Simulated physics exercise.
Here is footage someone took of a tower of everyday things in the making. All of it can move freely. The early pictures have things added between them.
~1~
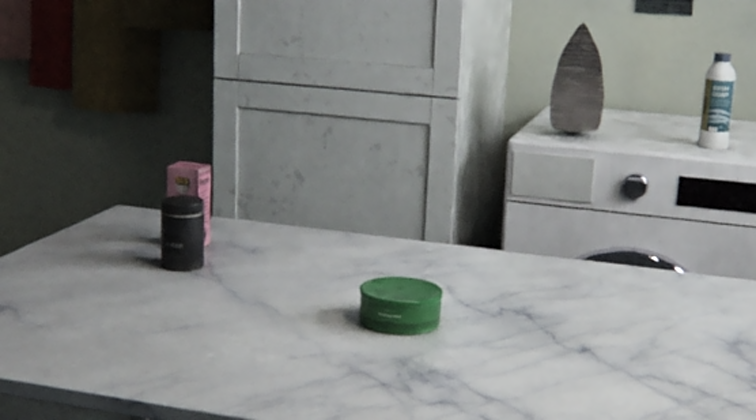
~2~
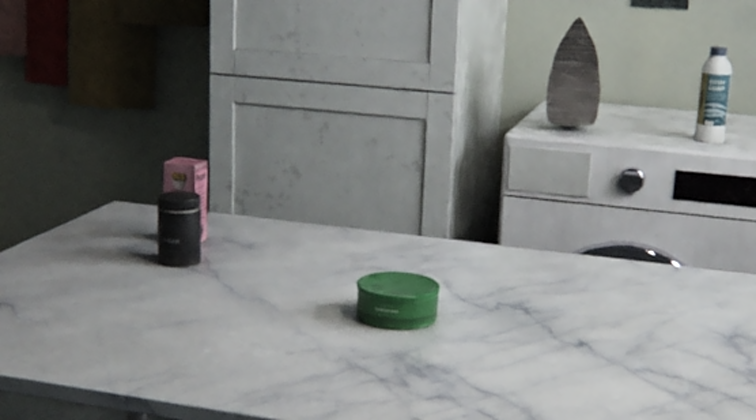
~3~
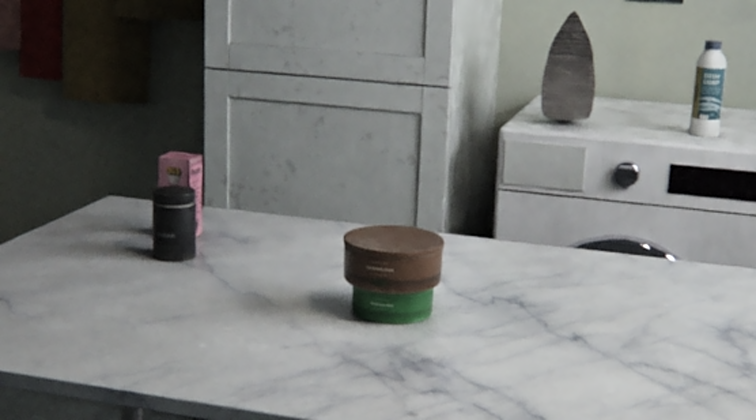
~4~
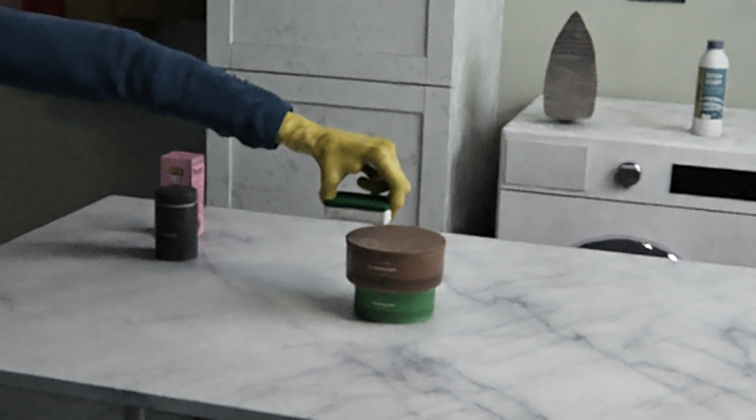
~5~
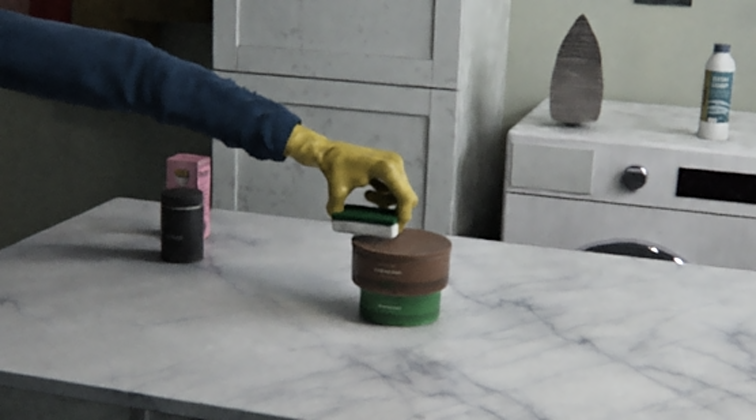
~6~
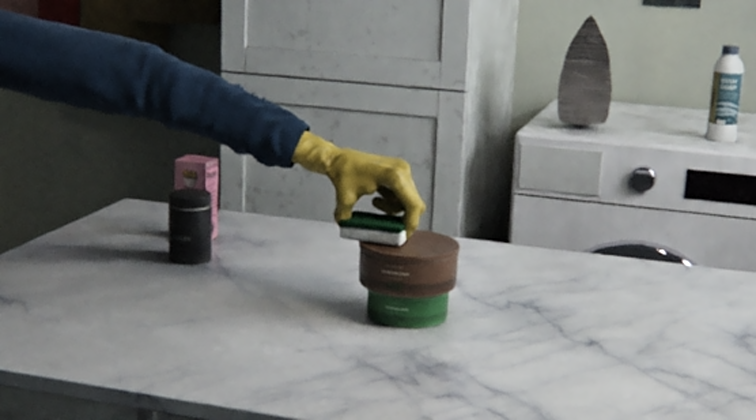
On a marble-topped table in a dim room, a green tub sits alone near a black canister and a pink carton. A brown tub then appears on top of the green one, and a yellow-gloved hand reaches in from the left, lowering a white and green sponge onto the brown tub's left side.
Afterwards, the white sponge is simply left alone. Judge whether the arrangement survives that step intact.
It survives intact.
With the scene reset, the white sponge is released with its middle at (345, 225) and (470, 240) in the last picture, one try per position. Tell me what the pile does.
It caves in the first time and caves in the second time.
Then, 0.20 s on from there, no change.
Then, 0.50 s on from there, white sponge resting near (376, 229).
In the end, all 5 unmoved. At the end, from the last picture's camera, white sponge near (376, 229). The pile stays up.
